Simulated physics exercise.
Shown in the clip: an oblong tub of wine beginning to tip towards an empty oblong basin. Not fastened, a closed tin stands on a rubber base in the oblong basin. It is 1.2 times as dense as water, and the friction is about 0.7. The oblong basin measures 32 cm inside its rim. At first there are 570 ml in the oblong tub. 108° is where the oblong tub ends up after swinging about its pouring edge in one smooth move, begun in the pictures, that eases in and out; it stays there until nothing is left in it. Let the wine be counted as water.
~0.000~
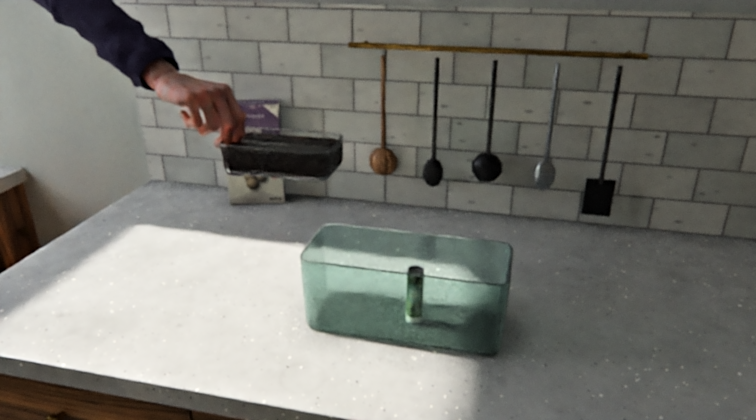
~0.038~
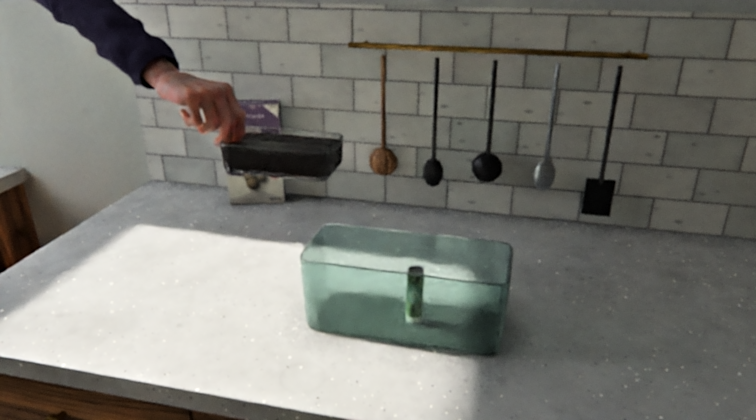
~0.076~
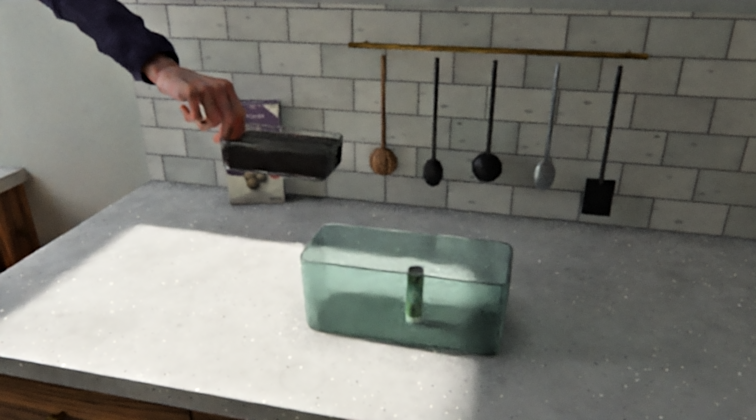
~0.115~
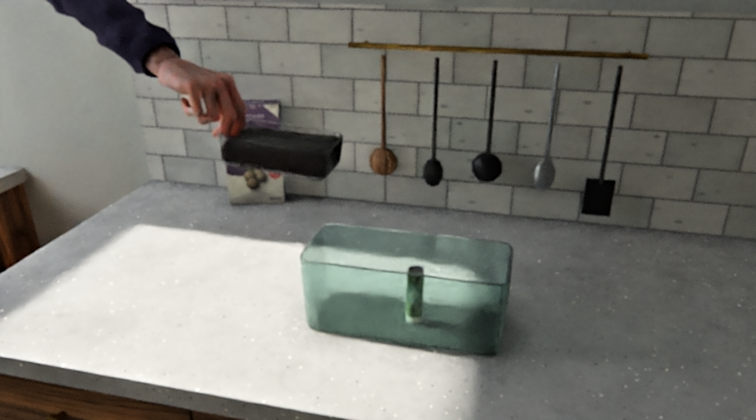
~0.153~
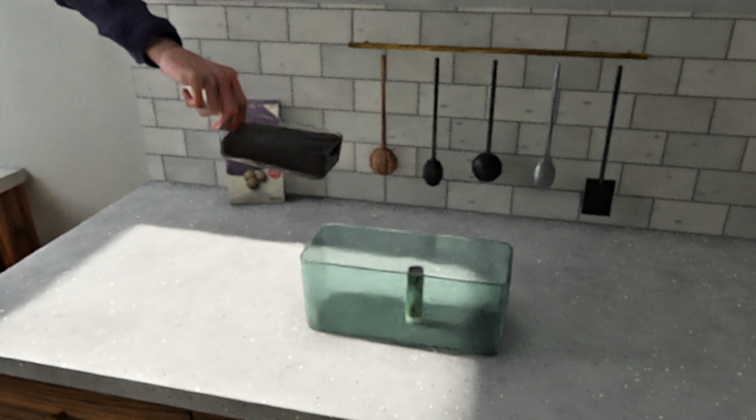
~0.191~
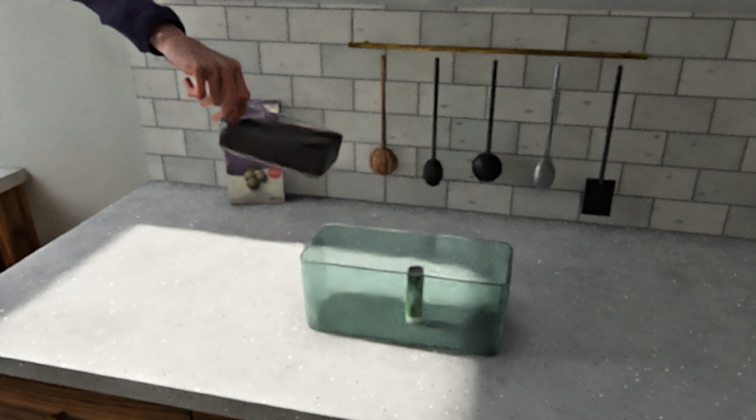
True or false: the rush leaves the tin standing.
True.
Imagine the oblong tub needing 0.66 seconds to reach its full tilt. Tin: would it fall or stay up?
In that case the tin stays vertical.
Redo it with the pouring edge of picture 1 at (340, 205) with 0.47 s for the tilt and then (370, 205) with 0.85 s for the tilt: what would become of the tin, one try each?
In the first try it comes down; in the second it remains standing.
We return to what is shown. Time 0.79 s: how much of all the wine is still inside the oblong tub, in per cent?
0 per cent or thereabouts.
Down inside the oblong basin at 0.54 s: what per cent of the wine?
10 %, more or less.
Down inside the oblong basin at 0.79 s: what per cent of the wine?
Close to 82 in a hundred.
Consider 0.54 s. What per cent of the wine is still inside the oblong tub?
Still held: Roughly 20 % of the total.
After 0.54 s the tilt is 76° and 20 per cent is still to pour; the tin stands where it began.
After 0.79 s the tilt is 107° and 0 per cent is still to pour; the tin stands where it began.
After 1.06 s the tilt is 108° and 0 per cent is still to pour; the tin stands where it began.
After 1.35 s the tilt is 108° and 0 per cent is still to pour; the tin stands where it began.
In the end the tin stands where it began.
